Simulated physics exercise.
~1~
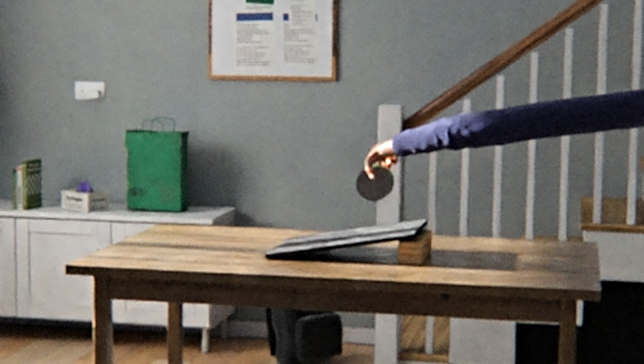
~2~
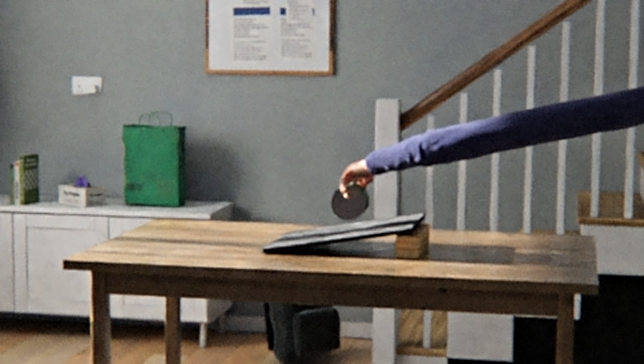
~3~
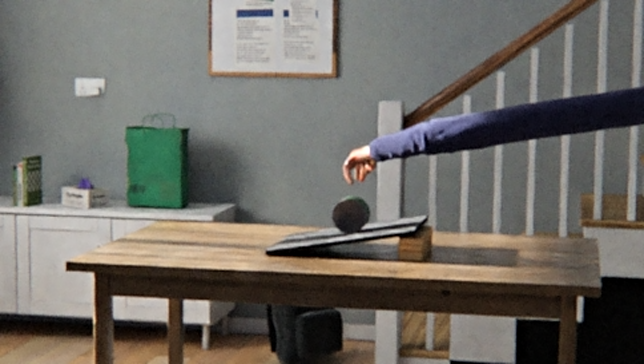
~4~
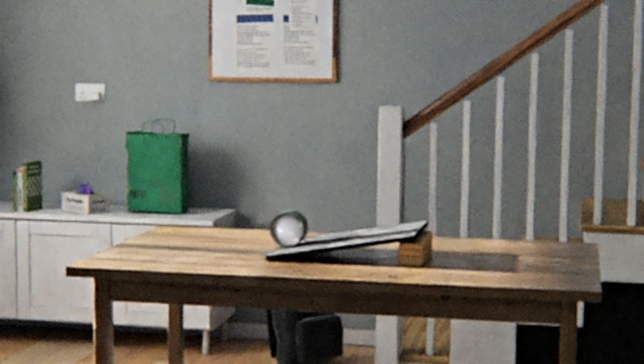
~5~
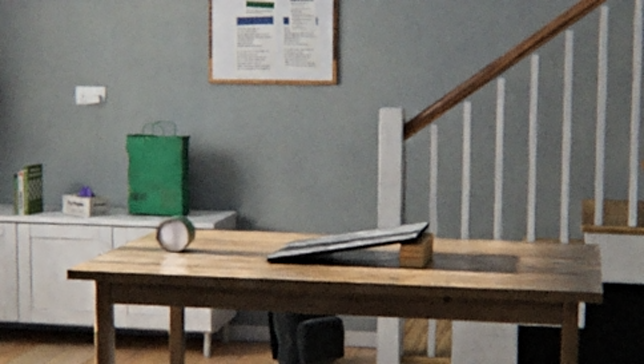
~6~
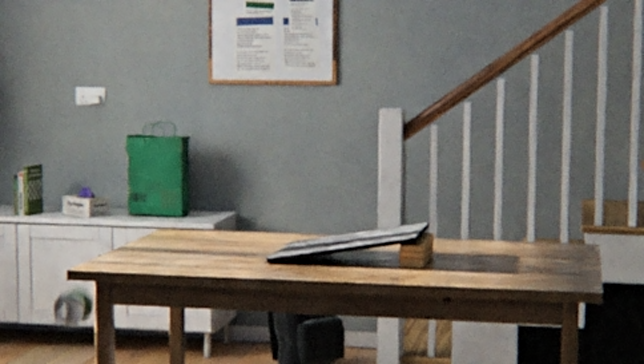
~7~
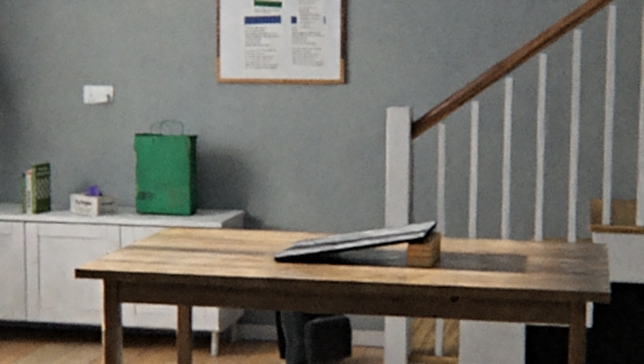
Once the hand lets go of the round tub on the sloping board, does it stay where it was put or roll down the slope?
It rolls down the slope to the left as soon as the hand has let go, and carries on off the board.
